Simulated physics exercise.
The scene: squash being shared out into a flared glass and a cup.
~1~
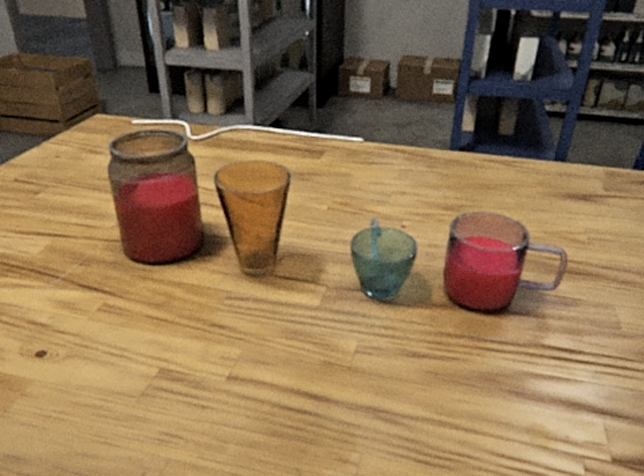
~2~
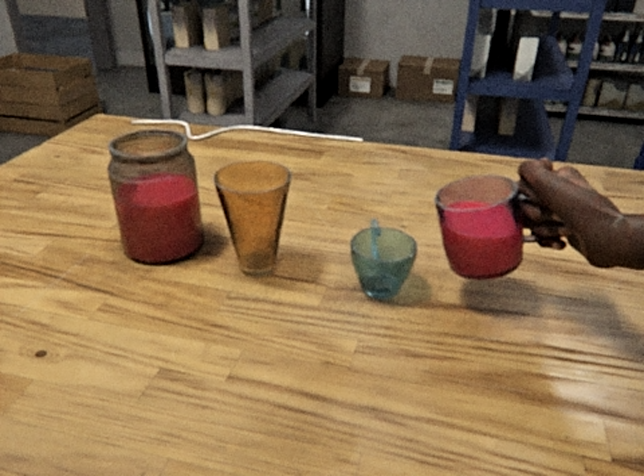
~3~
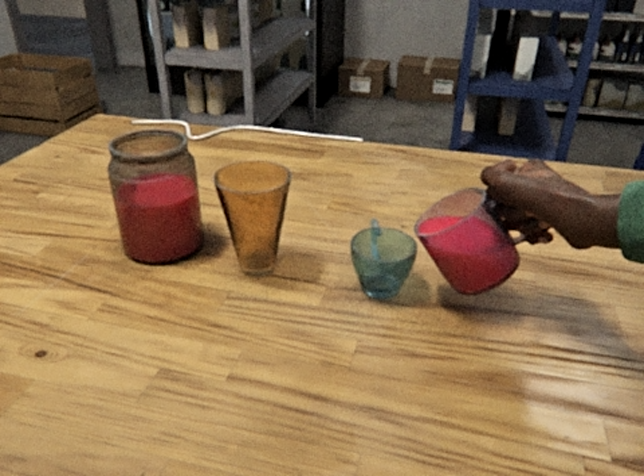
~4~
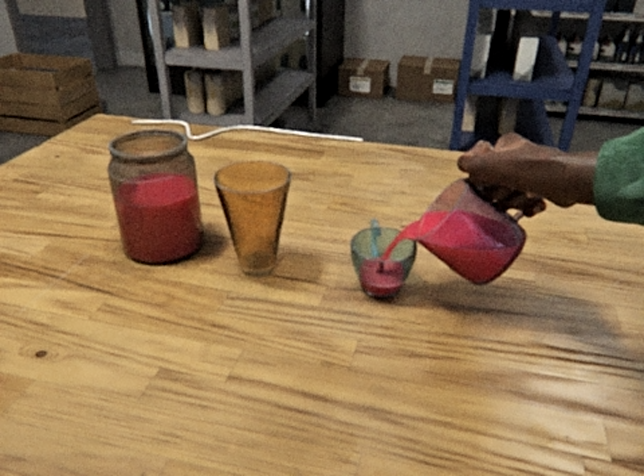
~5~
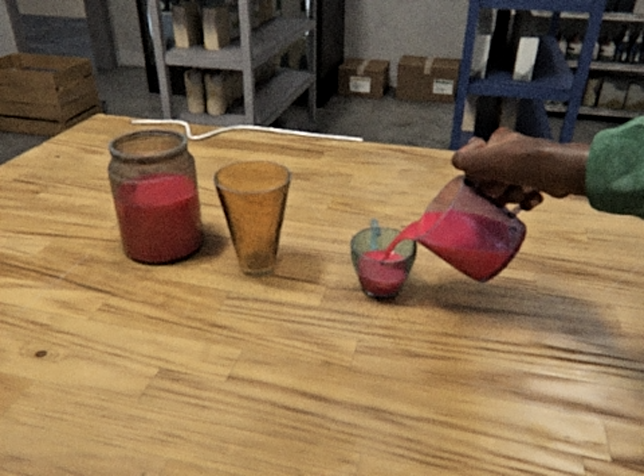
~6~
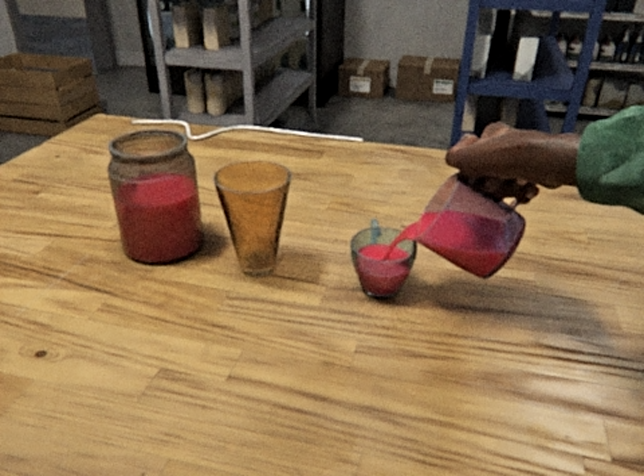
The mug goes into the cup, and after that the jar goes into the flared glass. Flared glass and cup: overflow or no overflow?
Result - flared glass: Overflow, cup: Overflow.
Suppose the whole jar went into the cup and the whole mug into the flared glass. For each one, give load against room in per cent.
The first comes to 360 per cent and the second to 60 per cent.
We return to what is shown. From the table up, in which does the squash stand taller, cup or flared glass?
The one on the left.
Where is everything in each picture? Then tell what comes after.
Nothing is moving yet; mug (483, 260) about two thirds full; jar (157, 193) about half full; cup (382, 263) empty; flared glass (255, 220) empty, in the first frame.
The mug is picked up; mug about two thirds full, surface at (479, 218); cup (382, 263) empty, in the second frame.
The mug leans over the cup; mug (467, 240) tipped 35° with all of its load; cup (382, 263) empty, in the third frame.
The squash is flowing; mug (467, 231) tipped 55° with nearly all of its load; cup about a third full, surface at (381, 272), in the fourth frame.
The squash is flowing; mug (467, 228) tipped 60° with about three quarters of its load; flared glass (255, 220) empty, in the fifth frame.
The squash is flowing; mug (466, 226) tipped 60° with about two thirds of its load; jar about half full, surface at (156, 189); cup about two thirds full, surface at (382, 260); flared glass (255, 220) empty, in the sixth frame.
Next, the cup is nearly full.
After that, the cup is full to the brim with a puddle round it.
Finally, the flared glass is full to the brim with a puddle round it; the cup is full to the brim with a puddle round it.
